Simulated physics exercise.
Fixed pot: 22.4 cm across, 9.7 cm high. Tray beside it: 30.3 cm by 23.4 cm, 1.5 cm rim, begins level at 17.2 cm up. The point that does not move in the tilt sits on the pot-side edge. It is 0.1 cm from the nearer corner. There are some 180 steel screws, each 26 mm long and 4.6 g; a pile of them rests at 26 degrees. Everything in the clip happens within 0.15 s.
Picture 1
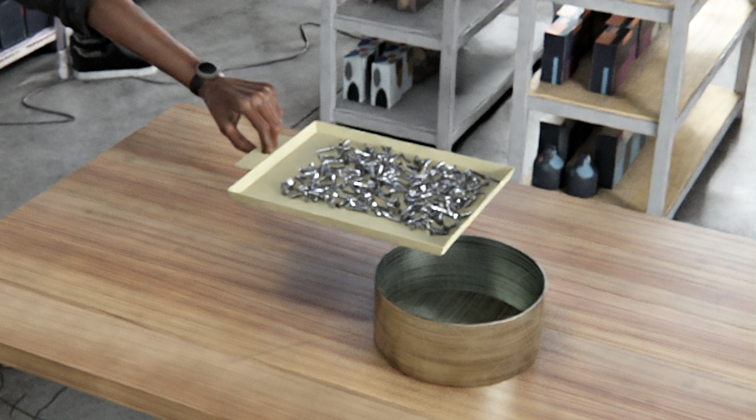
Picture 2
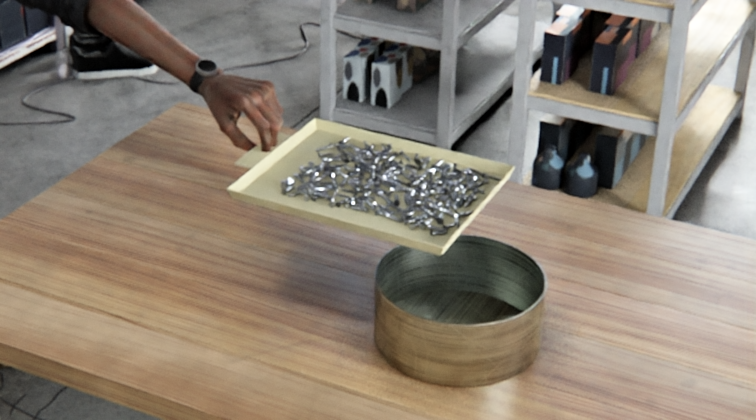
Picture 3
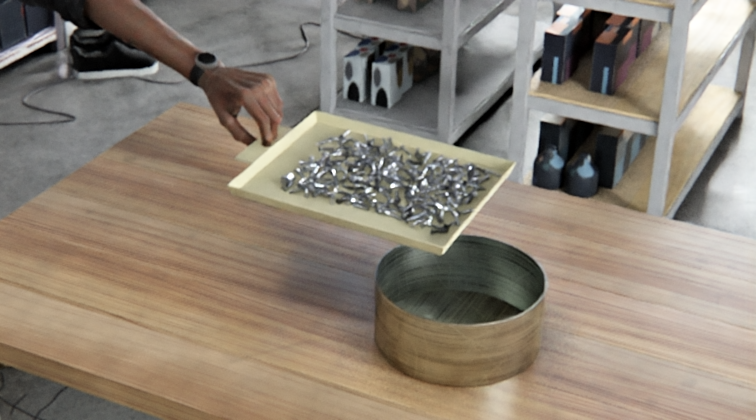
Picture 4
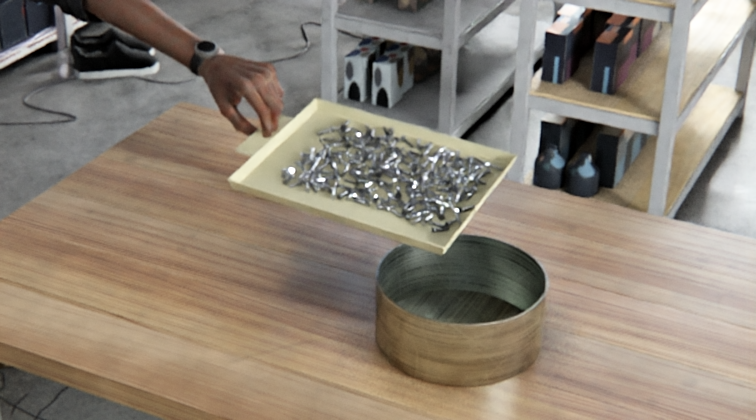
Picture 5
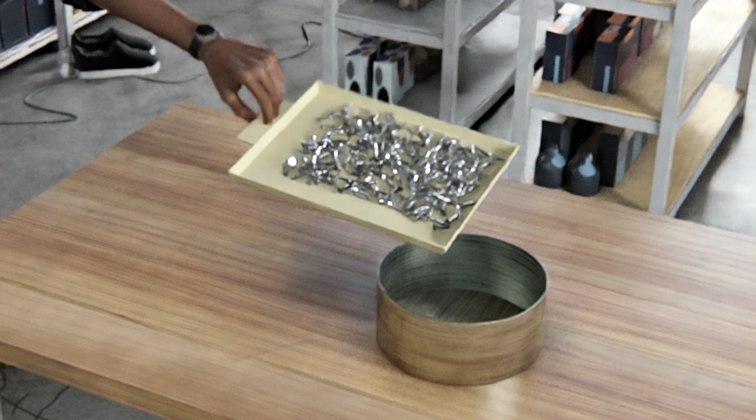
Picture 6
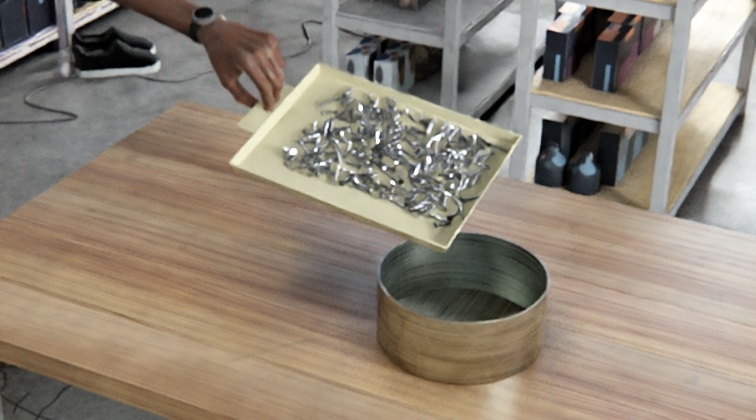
A hand with a dark watch tilted a pale yellow tray of shiny metal screws above a round pot on a wooden table, raising the left side gradually while the pieces stayed bunched together.
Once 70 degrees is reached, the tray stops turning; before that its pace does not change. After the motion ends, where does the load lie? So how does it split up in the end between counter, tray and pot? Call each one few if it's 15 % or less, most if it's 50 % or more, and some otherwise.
I'd say counter most, tray few, pot few.
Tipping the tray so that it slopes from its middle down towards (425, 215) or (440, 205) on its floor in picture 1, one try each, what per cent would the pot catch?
First try: About 40 percent; second try: About 60 percent.
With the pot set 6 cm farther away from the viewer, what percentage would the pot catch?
0 per cent.
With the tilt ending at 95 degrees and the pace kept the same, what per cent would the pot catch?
In that case some 5 per cent.
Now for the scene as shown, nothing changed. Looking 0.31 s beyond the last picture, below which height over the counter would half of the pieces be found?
Height: Around 28 cm.
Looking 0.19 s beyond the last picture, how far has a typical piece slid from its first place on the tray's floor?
Roughly 1 cm.
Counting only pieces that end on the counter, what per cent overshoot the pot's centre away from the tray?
Share: Around 80 %.
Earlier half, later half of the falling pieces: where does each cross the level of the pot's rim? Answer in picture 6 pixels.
I'd mark about (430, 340) for the first half, then (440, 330) for the second.
Then, 0.19 s after the last picture, tilt 44 degrees; the tray holds 100 %, the pot 0 %.
Then, 0.31 s after the last picture, tilt 63 degrees; the tray holds 100 %, the pot 0 %.
Then, 0.55 s after the last picture, tilt 70 degrees; the tray holds 5 %, the pot 0 %.
In the end, counter 95 %, tray 0 %, pot 5 %.
